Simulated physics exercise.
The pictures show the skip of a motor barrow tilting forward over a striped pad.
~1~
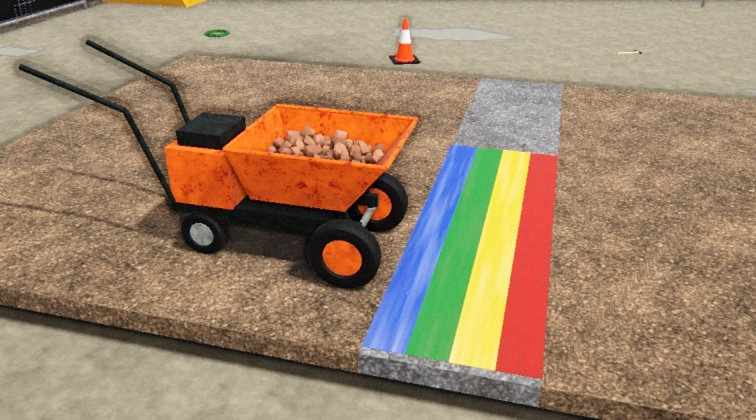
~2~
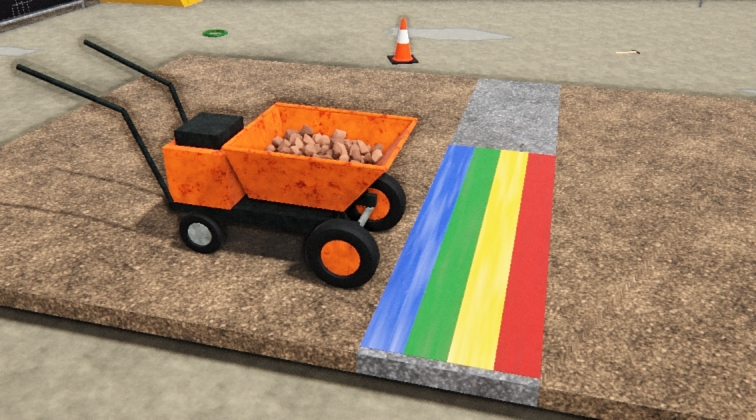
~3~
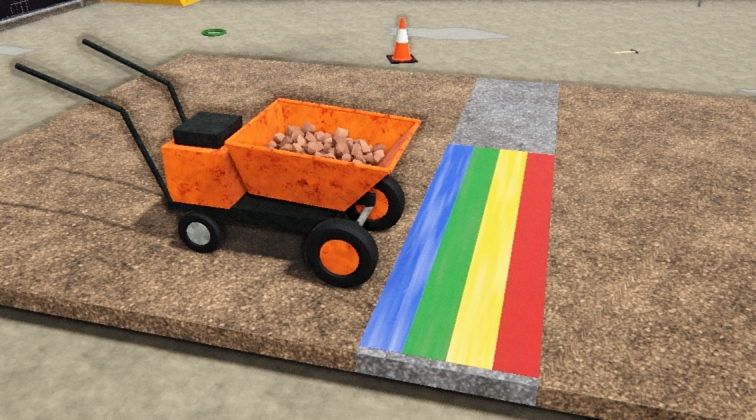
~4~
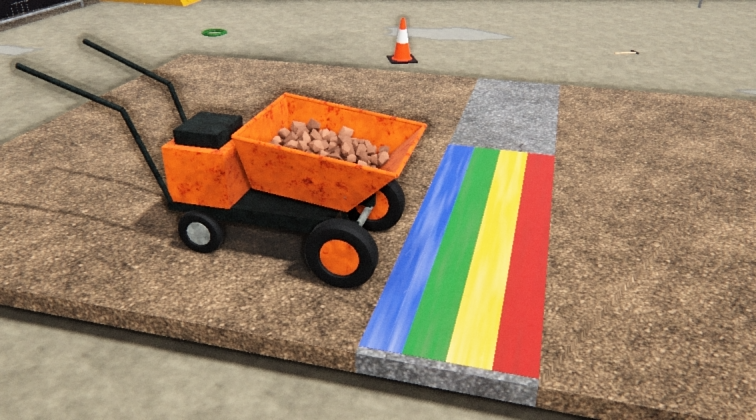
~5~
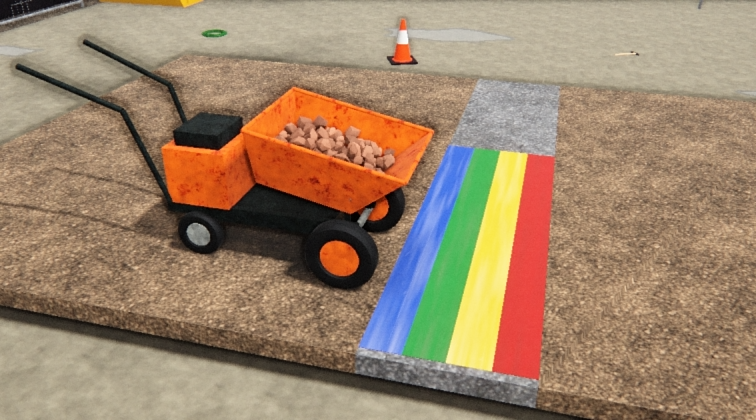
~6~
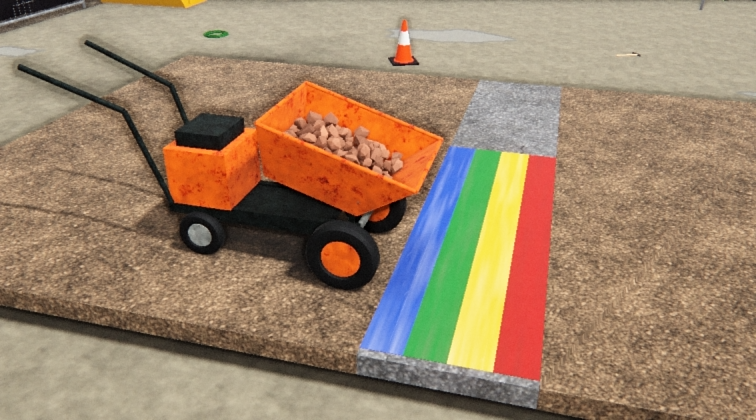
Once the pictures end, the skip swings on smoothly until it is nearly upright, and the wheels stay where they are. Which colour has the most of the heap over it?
The yellow strip carries the most.
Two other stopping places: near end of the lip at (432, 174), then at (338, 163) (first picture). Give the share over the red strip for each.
The first gives 30 %, the second 10 %.
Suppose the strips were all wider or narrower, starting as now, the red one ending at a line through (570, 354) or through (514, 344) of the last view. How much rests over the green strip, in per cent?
First some 20, then 0 per cent.
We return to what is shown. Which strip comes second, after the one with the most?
Second comes the red one.
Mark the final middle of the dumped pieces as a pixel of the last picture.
Near (500, 273).
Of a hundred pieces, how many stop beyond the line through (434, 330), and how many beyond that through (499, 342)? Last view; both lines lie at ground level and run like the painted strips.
About 70 and 30 per cent.
Soon after the last picture, skip tipped steeply; all in the skip.
A little later, skip tipped right over; most in the skip; a stray few over the green strip; about a quarter over the yellow strip; a stray few over the red strip.
Later still, skip tipped right over; about a quarter in the skip; a small part over the green strip; about a third over the yellow strip; about a quarter over the red strip; a small part off the paint.
At rest, skip tipped right over; about a quarter in the skip; none over the blue strip; a small part over the green strip; about a third over the yellow strip; about a quarter over the red strip; a small part off the paint.
